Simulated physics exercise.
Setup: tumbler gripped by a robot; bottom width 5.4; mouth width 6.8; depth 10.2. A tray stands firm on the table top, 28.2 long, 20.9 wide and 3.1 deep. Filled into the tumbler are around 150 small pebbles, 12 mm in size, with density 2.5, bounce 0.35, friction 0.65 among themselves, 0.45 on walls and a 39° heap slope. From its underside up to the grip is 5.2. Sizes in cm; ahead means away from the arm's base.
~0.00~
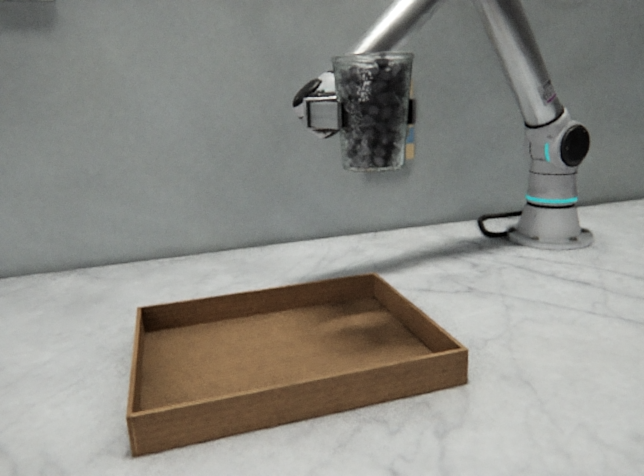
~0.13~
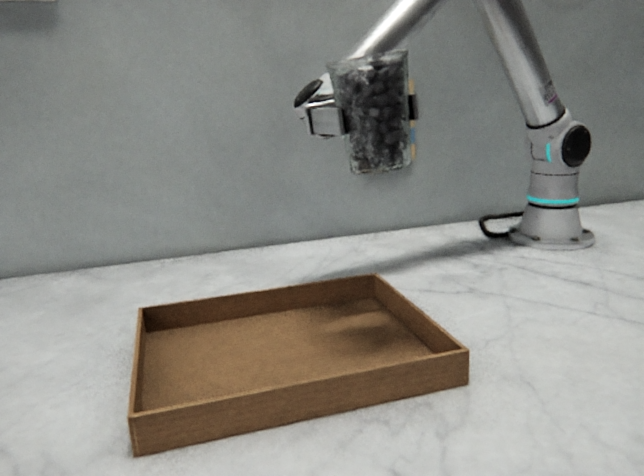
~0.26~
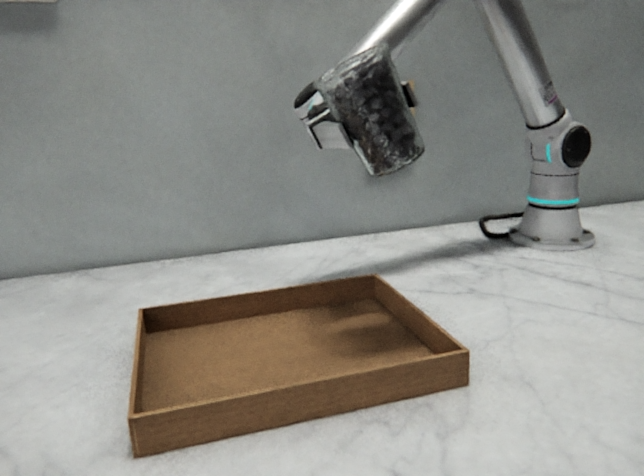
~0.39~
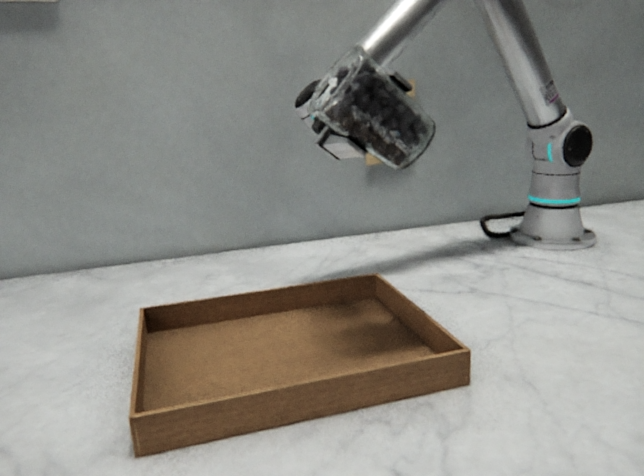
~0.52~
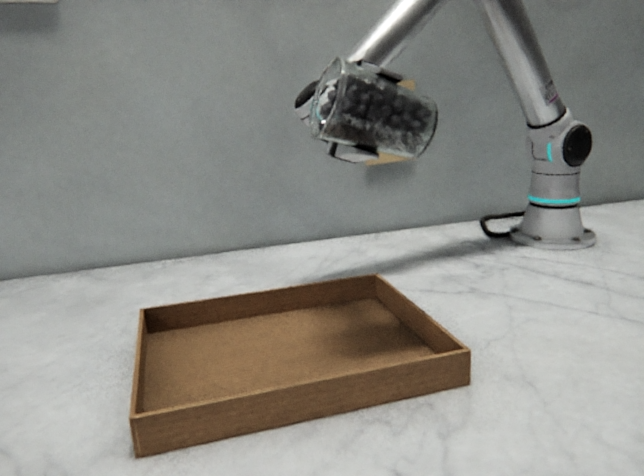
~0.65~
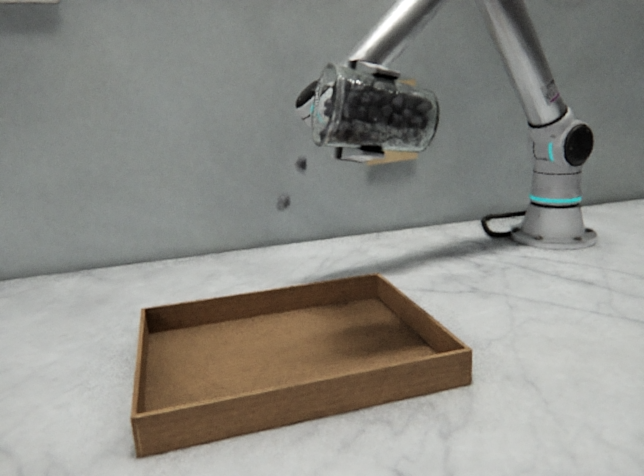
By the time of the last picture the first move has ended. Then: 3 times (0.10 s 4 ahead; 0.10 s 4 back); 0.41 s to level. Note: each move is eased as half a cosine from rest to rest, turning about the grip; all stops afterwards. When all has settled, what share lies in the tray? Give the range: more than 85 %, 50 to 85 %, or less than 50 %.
The range is 50 to 85 %.
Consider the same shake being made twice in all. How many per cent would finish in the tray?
60 %.
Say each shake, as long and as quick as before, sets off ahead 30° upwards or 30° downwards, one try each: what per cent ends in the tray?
Estimates, in order: 85 % then 35 %.
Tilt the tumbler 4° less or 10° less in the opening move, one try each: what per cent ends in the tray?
60 and 45 percent.
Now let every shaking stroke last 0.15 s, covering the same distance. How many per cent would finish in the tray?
35 %.
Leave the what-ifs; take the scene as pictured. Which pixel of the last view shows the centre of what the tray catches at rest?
About (234, 359).
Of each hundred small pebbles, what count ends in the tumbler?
Roughly 30 per cent.
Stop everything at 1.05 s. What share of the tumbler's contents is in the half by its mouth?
80 %.
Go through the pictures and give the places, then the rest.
The first frame shows the tumbler middle at (373, 115), level; upper third of the load around (374, 80), from x 345 to 400, top at y 60; 146 in the tumbler.
The second frame shows the tumbler middle at (374, 115), tilted 7° forward; upper third of the load around (372, 82), from x 340 to 400, top at y 60.
The third frame shows the tumbler middle at (375, 116), tilted 27° forward; upper third of the load around (368, 86), from x 330 to 410, top at y 60.
The fourth frame shows the tumbler middle at (376, 115), tilted 51° forward; upper third of the load around (362, 91), from x 325 to 420, top at y 65.
The fifth frame shows the tumbler middle at (376, 115), tilted 71° forward; upper third of the load around (364, 98), from x 325 to 425, top at y 80.
The sixth frame shows the tumbler middle at (377, 114), tilted 78° forward; upper third of the load around (370, 99), from x 285 to 425, top at y 85; 144 in the tumbler, 2 in flight or on a rim.
After 1.05 s, tilted 78° forward, highest piece 25 above the table; 69 in the tumbler, 58 in the tray, 19 in flight or on a rim.
After 1.46 s, tilted 38° forward, highest piece 27 above the table; 102 in the tray, 41 in the tumbler, 2 on the table or floor, 1 in flight or on a rim.
After 1.86 s, level, highest piece 24 above the table; 103 in the tray, 41 in the tumbler, 2 on the table or floor.
After 2.91 s, level, highest piece 24 above the table; 103 in the tray, 41 in the tumbler, 2 on the table or floor.
In the end, 103 in the tray, 41 in the tumbler, 2 on the table or floor. That is 71 % in the tray.
